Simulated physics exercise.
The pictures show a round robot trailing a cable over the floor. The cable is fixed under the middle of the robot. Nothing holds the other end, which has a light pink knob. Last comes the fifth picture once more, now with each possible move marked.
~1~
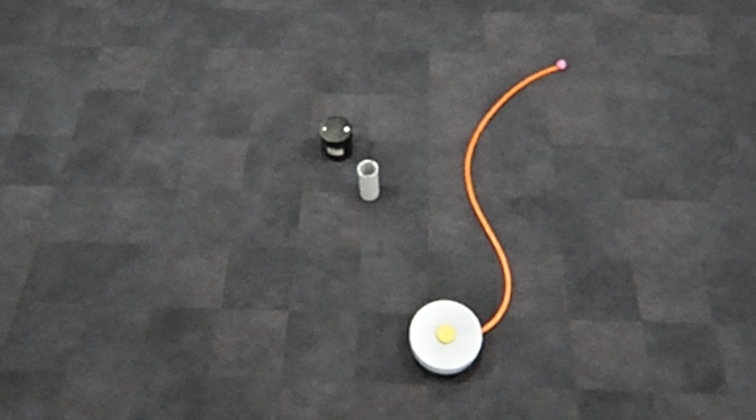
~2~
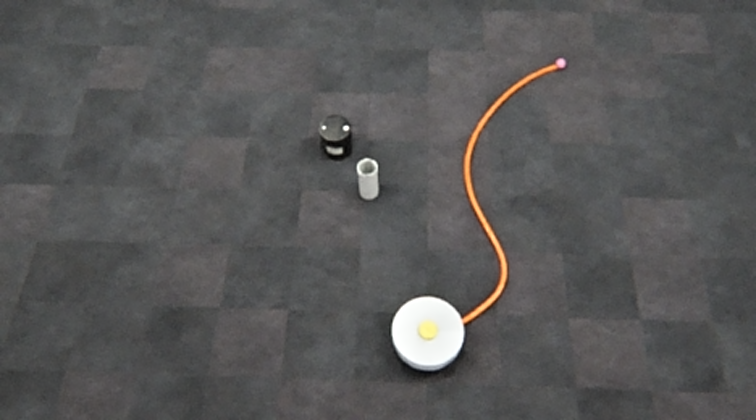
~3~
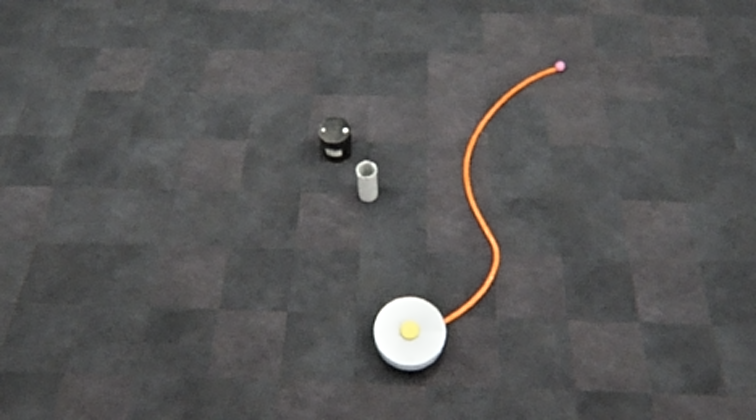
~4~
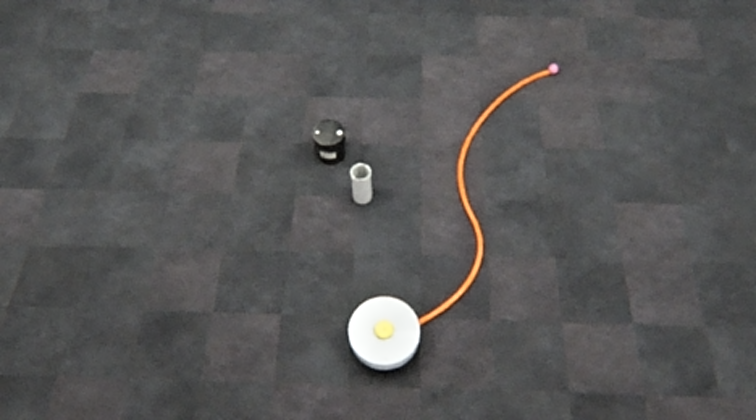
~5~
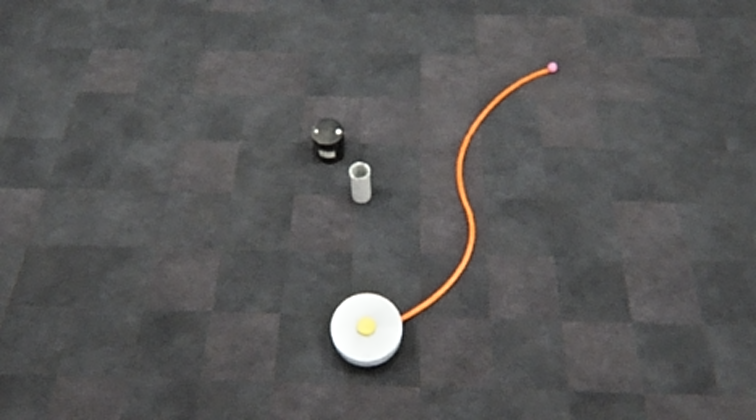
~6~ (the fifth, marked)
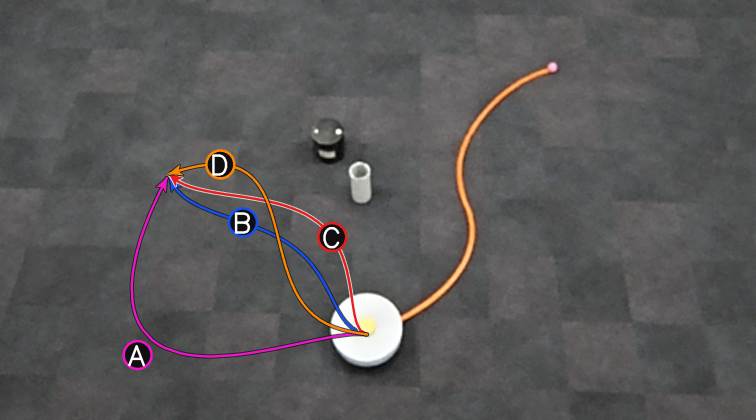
A round white robot with a yellow center slid slowly left across the dark carpet, pulling the near end of its orange cable along, while the black keg and white post stood nearby.
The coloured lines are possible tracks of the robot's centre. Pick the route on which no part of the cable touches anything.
Route A touches nothing.
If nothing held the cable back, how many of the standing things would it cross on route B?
One.
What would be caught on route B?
The white post.
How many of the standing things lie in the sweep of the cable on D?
It sweeps two.
On the marked copy, A from (367, 334) via (158, 344) to (167, 178); B from (367, 334) via (277, 236) to (170, 178); C from (367, 334) via (299, 211) to (169, 174); D from (367, 334) via (276, 229) to (169, 174).
Following A. Soon after the start, robot (206, 353), middle of the cable (392, 230), free end (508, 102).
Later, robot (131, 257), middle of the cable (343, 249), free end (484, 131).
In the end, robot (166, 168), middle of the cable (339, 243), free end (484, 131); nothing has been touched.
As for the rest, B meets the white post; C meets the black keg and white post; D meets the black keg and white post.
